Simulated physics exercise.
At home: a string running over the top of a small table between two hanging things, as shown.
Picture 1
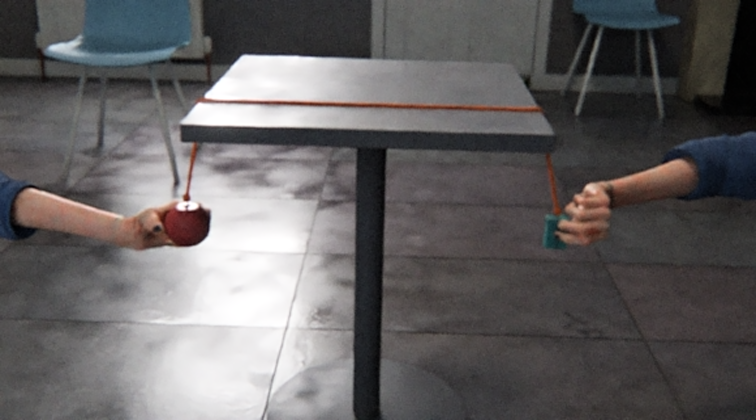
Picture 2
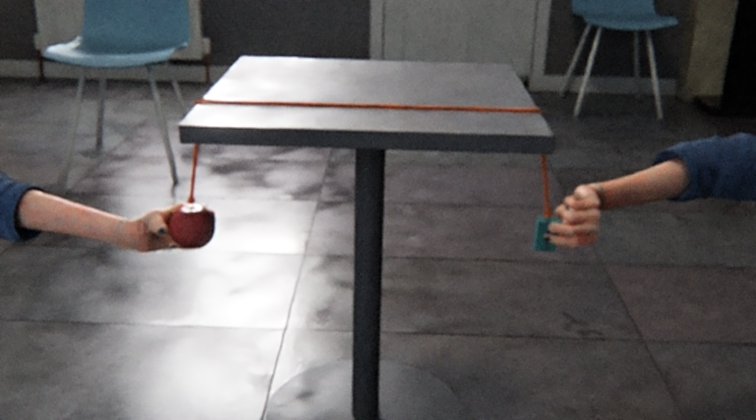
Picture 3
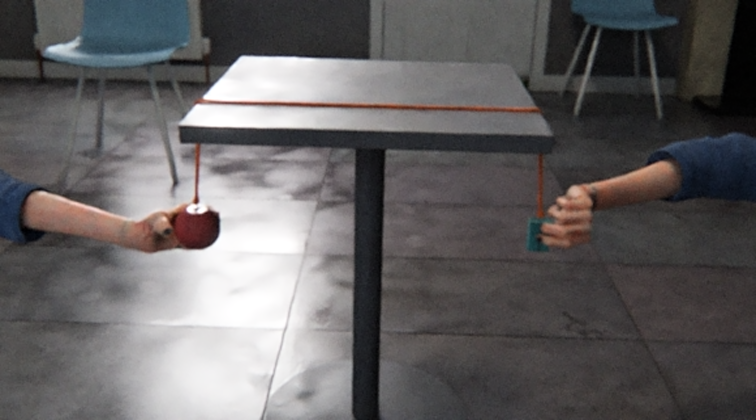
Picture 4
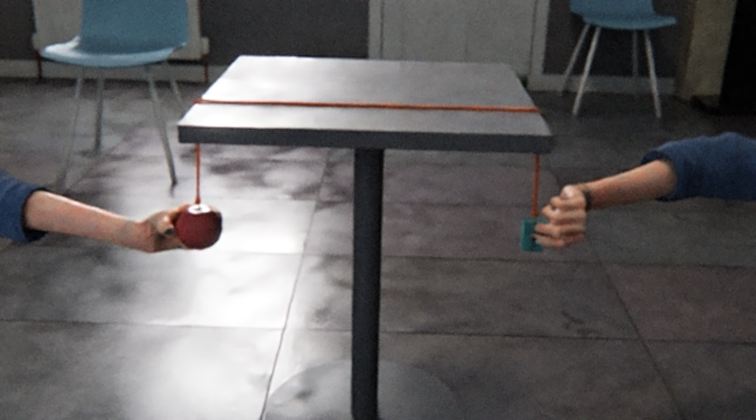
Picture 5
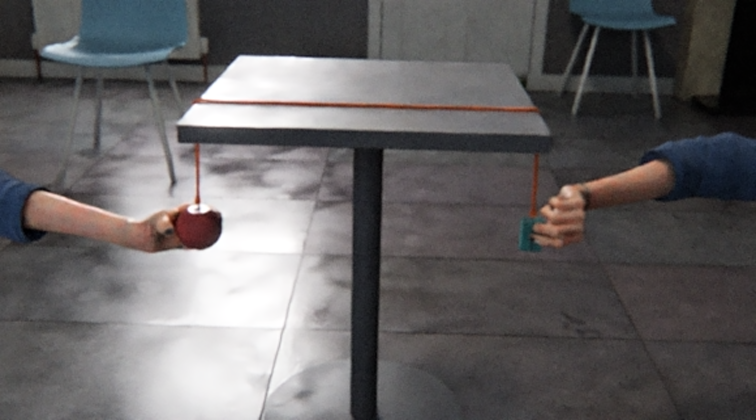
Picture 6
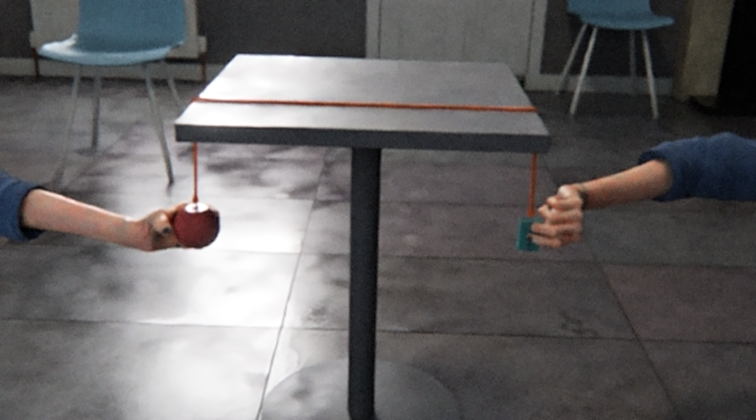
Two hands holding a red apple and a small green matchbox on a string over a table, the right hand shifting slightly left.
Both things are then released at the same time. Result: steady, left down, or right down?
I expect it will slip toward the left once they let go.
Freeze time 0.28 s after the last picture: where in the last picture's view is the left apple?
(203, 307), roughly.
Then, 0.28 s later than the last view, left apple lower near (203, 307); right matchbox higher near (553, 138).
Then, 0.58 s later than the last view, left apple down on the floor; right matchbox pulled up onto the top near (154, 19).
Then, 0.88 s later than the last view, left apple down on the floor; right matchbox down on the floor.
Finally, left apple down on the floor; right matchbox down on the floor. The string goes down on the left.
